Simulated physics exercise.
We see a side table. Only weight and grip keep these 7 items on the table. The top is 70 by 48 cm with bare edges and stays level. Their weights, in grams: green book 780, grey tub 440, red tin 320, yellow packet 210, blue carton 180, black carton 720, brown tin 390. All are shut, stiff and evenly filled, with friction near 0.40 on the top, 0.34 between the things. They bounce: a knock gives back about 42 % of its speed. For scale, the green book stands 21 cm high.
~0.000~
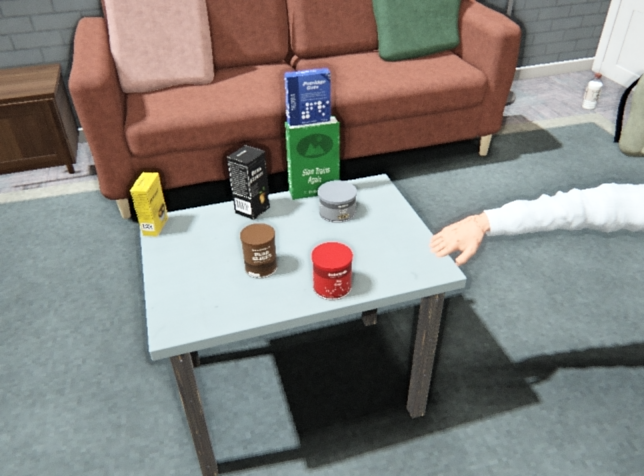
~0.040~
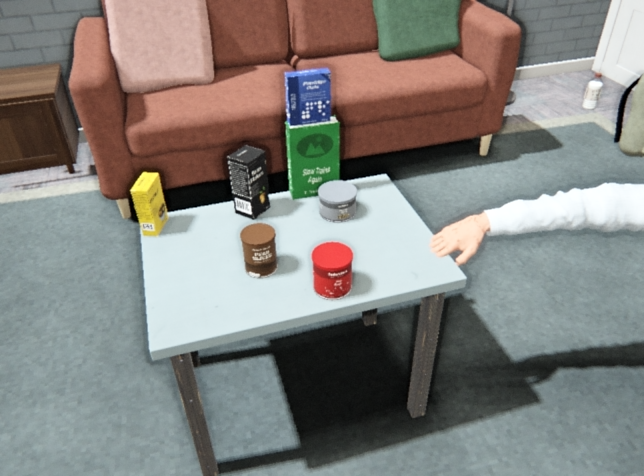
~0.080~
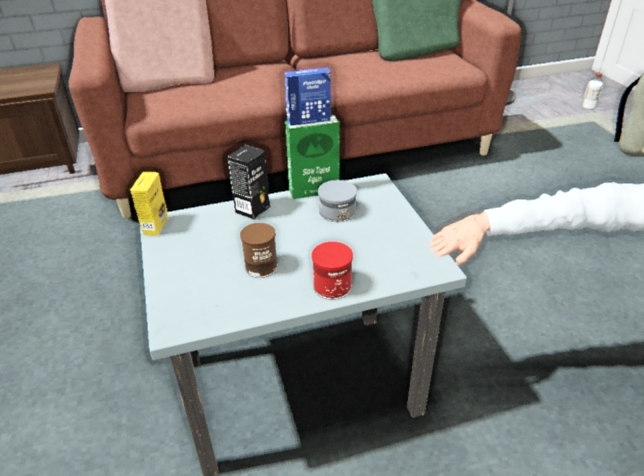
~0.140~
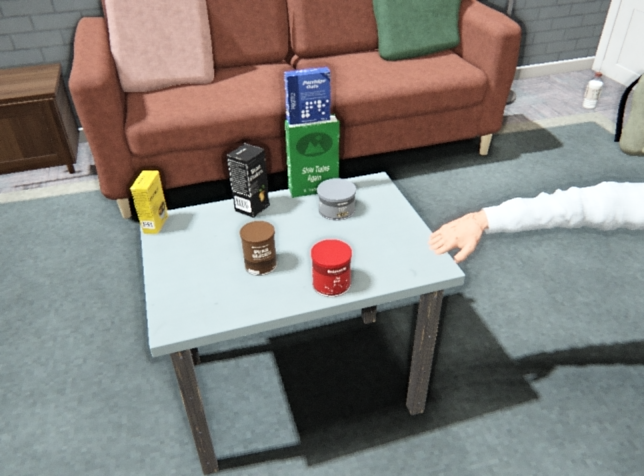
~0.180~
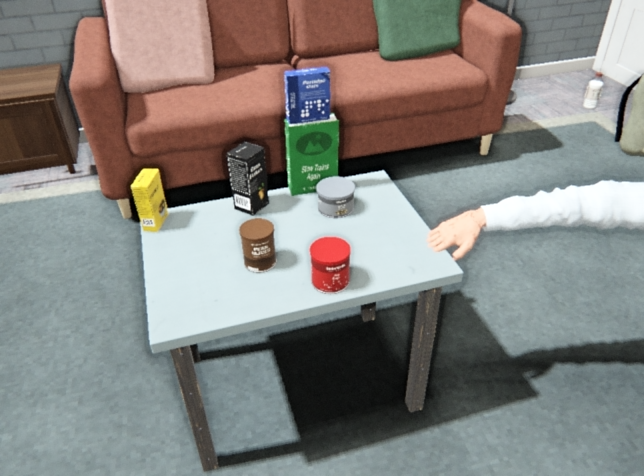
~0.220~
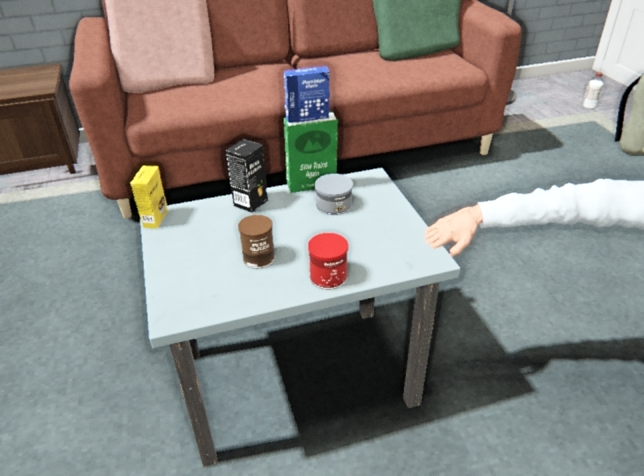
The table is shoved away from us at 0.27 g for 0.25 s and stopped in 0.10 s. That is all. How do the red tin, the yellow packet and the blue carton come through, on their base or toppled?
The red tin keeps standing; the yellow packet keeps standing; the blue carton topples.
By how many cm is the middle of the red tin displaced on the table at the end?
Some 2 cm.
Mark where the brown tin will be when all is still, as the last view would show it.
Near (249, 217).
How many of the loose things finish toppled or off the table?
In all, 1.
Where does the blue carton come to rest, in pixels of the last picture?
Around (321, 214).
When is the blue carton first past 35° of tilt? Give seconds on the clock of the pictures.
Near 0.4 s.
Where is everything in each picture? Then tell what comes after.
In the first picture, red tin (332, 271); yellow packet (150, 205); blue carton (308, 98).
In the second picture, black carton (250, 183); brown tin (260, 251).
In the third picture, green book (314, 158); grey tub (338, 201).
In the fourth picture, table 1 cm from its start; black carton (249, 181); brown tin (259, 249).
In the fifth picture, table 2 cm from its start; blue carton (308, 96); green book (313, 156).
In the sixth picture, table 3 cm from its start; red tin (328, 261); yellow packet (150, 198); blue carton (307, 95) tilted 5°.
By 0.42 s, table 12 cm from its start; blue carton tilted 33° near (306, 99); yellow packet 2 cm from its spot near (148, 179); red tin 2 cm from its spot near (316, 236).
By 0.82 s, table 12 cm from its start; blue carton upside down near (319, 192); yellow packet 2 cm from its spot near (148, 177); red tin 2 cm from its spot near (315, 234).
By 2.12 s, table 12 cm from its start; blue carton on its side near (321, 214); yellow packet 2 cm from its spot near (148, 177); red tin 2 cm from its spot near (315, 234).
When it is over (3.8 s), lying over on the table, blue carton; the other 6 within 5 cm of the start. End places, in pixels of the last picture, red tin near (315, 234), yellow packet near (148, 177).
